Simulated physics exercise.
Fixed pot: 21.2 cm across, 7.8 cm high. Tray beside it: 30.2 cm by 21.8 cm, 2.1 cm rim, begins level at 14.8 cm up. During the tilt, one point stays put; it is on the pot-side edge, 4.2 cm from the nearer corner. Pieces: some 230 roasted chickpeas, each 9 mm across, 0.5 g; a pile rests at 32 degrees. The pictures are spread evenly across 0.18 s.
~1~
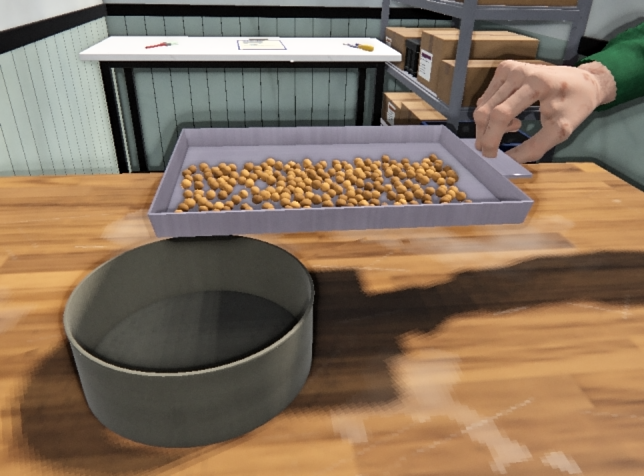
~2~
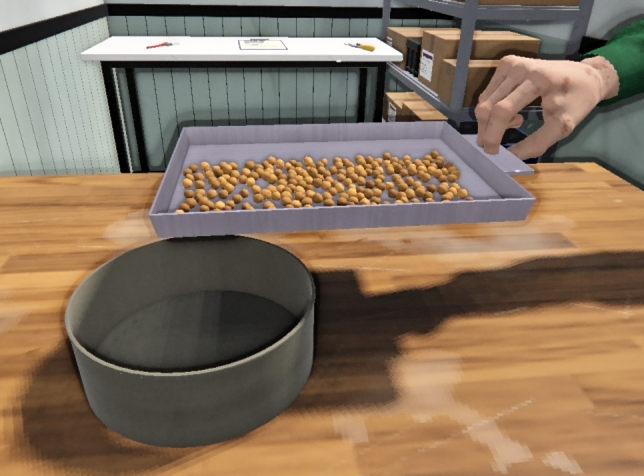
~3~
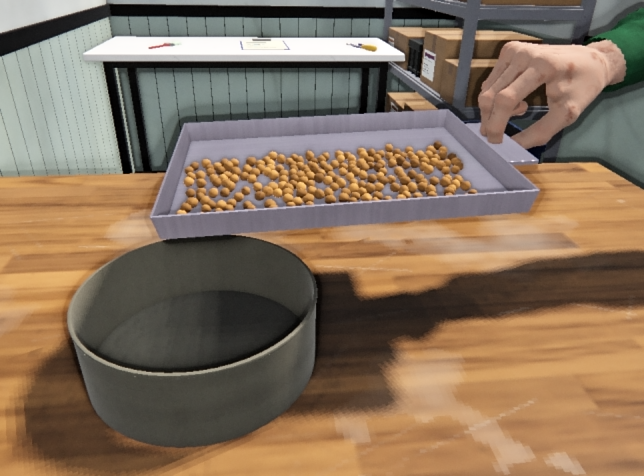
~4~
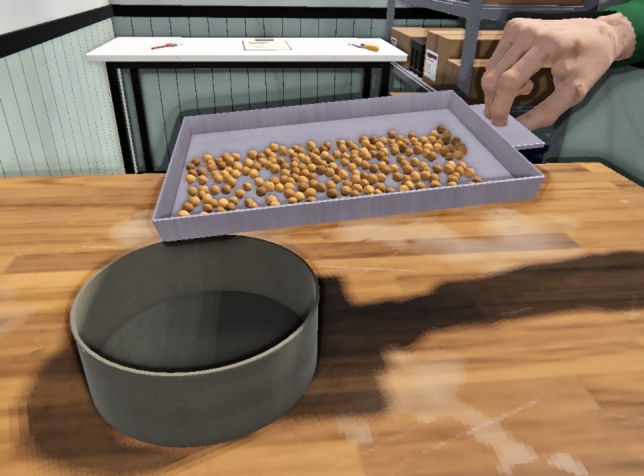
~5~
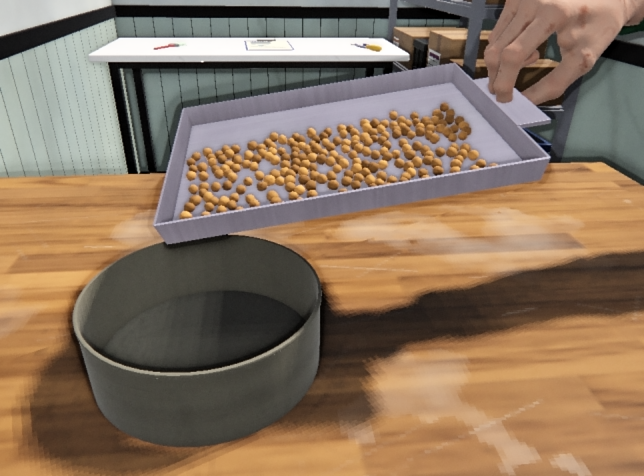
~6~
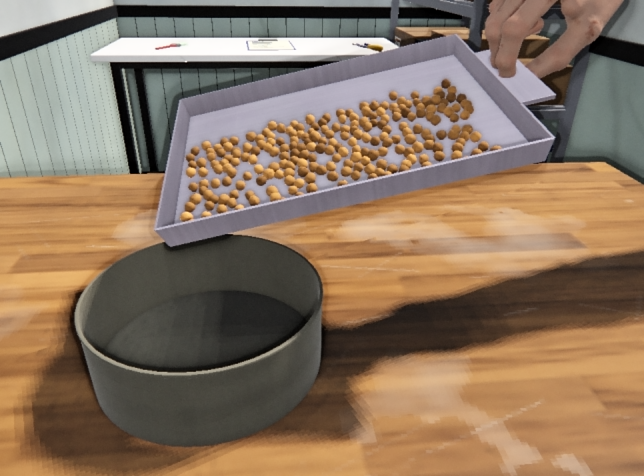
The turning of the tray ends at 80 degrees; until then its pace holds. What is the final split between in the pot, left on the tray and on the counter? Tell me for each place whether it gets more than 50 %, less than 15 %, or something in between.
Outcome: Pot: Over half; tray: A good chunk; counter: Not much.
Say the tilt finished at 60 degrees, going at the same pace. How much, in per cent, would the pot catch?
Then about 30 per cent.
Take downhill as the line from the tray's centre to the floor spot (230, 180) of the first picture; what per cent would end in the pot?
Something like 15 per cent of the pieces.
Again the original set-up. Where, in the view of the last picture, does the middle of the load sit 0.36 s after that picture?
Look near (218, 165) in the last picture.
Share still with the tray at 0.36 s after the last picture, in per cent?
Roughly 100 per cent.
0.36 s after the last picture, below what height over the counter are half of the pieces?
The halfway mark is near 20 cm.
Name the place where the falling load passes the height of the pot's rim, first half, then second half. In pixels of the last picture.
First half close to (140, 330), second half close to (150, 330).
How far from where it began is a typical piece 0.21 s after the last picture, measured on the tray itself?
Displacement on the tray: Roughly 3 cm.
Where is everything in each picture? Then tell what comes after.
Tray tilt 0 degrees, front corners at (154, 212) and (528, 200); middle of the pieces at (325, 188); pot at (195, 290), in the first picture.
Tray tilt 1 degrees, front corners at (155, 213) and (529, 197); middle of the pieces at (326, 186), in the second picture.
Tray tilt 3 degrees, front corners at (156, 215) and (533, 188), lowest corner left front; middle of the pieces at (327, 181), in the third picture.
Tray tilt 7 degrees, front corners at (158, 218) and (538, 175), lowest corner left front; middle of the pieces at (329, 173), in the fourth picture.
Tray tilt 12 degrees, front corners at (159, 222) and (544, 156), lowest corner left front; middle of the pieces at (330, 162), in the fifth picture.
Tray tilt 18 degrees, front corners at (160, 226) and (548, 137), lowest corner left front; middle of the pieces at (329, 151); pot at (204, 290), in the sixth picture.
Then, 0.21 s after the last picture, tilt 49 degrees; the tray holds 100 %, the pot 0 %.
Then, 0.36 s after the last picture, tilt 72 degrees; the tray holds 100 %, the pot 0 %.
Then, 0.63 s after the last picture, tilt 80 degrees; the tray holds 50 %, the pot 45 %.
In the end, pot 75 %, tray 25 %, counter 5 %.
